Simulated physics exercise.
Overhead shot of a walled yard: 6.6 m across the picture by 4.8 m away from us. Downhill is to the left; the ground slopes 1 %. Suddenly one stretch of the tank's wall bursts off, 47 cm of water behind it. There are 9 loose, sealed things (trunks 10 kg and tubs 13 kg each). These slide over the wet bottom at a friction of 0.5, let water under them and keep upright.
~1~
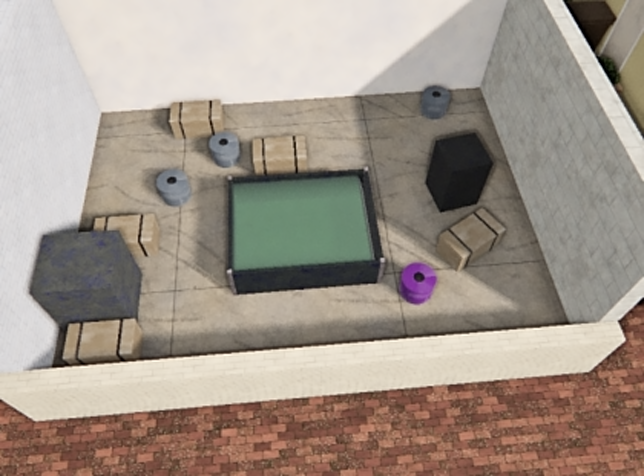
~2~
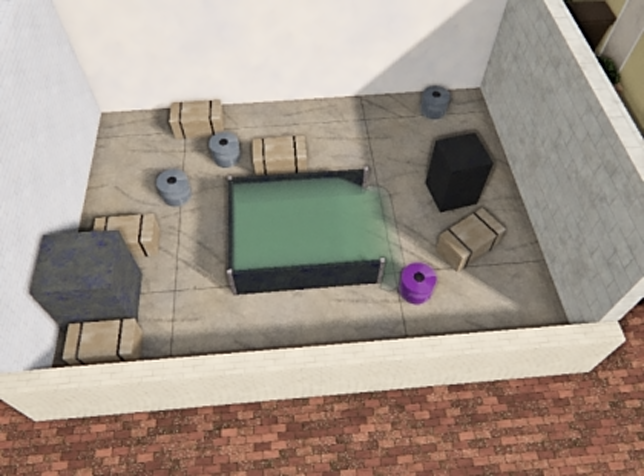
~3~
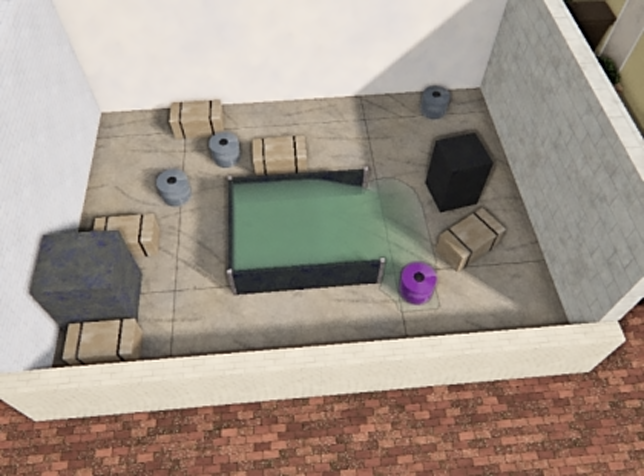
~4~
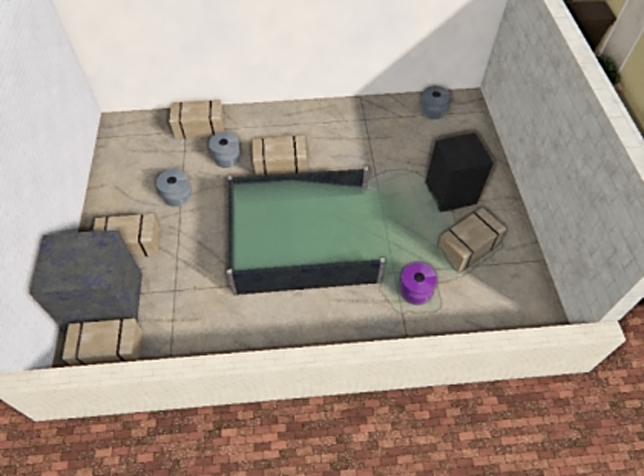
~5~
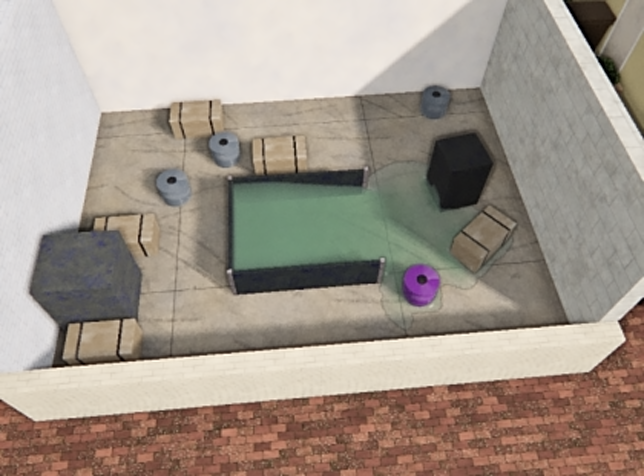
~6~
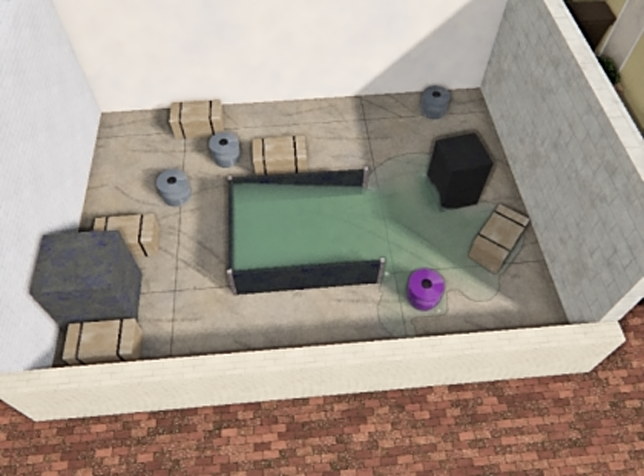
In a walled yard, the right side of a tank of green water burst off and the water spread right across the floor, pushing a wooden crate toward the wall and nudging a purple tub slightly.
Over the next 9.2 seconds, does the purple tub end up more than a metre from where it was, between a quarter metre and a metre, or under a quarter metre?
It's going to be swept far off, I think.
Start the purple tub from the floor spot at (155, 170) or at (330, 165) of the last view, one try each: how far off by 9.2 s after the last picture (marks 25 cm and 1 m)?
At the first spot it keeps its position; at the second it keeps its position.
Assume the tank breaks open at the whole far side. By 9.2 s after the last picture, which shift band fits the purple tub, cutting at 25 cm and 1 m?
From there, the purple tub remains planted.
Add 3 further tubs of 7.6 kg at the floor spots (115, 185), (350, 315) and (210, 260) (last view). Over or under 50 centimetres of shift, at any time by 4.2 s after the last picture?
Taking them in the order given: Falls short, exceeds it and falls short.
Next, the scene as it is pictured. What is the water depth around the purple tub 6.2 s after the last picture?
Around 4 cm.
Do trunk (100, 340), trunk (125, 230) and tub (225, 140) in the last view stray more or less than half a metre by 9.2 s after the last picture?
Well, going one by one, it's not that far, not that far and not that far.
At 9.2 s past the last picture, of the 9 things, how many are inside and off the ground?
At that moment 5.
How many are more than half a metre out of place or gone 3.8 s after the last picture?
Tally: 3.
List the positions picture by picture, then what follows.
The purple tub at (419, 277) rests on the ground; 2.9 m2 under water; 0 of 9 have shifted, in the first frame.
The purple tub at (419, 277) rests on the ground; water covers 3.6 m2; 0 of 9 have shifted, in the second frame.
The purple tub at (419, 277) rests on the ground; 4.5 m2 under water; 0 of 9 have shifted, in the third frame.
The purple tub at (420, 277) rests on the ground; water covers 5.2 m2; 0 of 9 have shifted, in the fourth frame.
The purple tub at (422, 280), on the bottom, 5 cm from its start; 5.9 m2 under water; 1 of 9 have shifted, in the fifth frame.
The purple tub at (427, 284) rests on the ground, 13 cm from its start; water covers 6.9 m2; 2 of 9 have shifted, in the sixth frame.
Then, 1.2 s after the last picture the purple tub is near (446, 309), 0.5 m from its start, aground; 1 afloat.
Then, 3.8 s after the last picture the purple tub is near (308, 298), 1.5 m from its start, aground; 2 afloat.
Then, 6.2 s after the last picture the purple tub is near (193, 316), 2.9 m from its start, aground; 3 afloat.
Then, 9.2 s after the last picture the purple tub is near (188, 310), 3.0 m from its start, aground; 5 afloat.
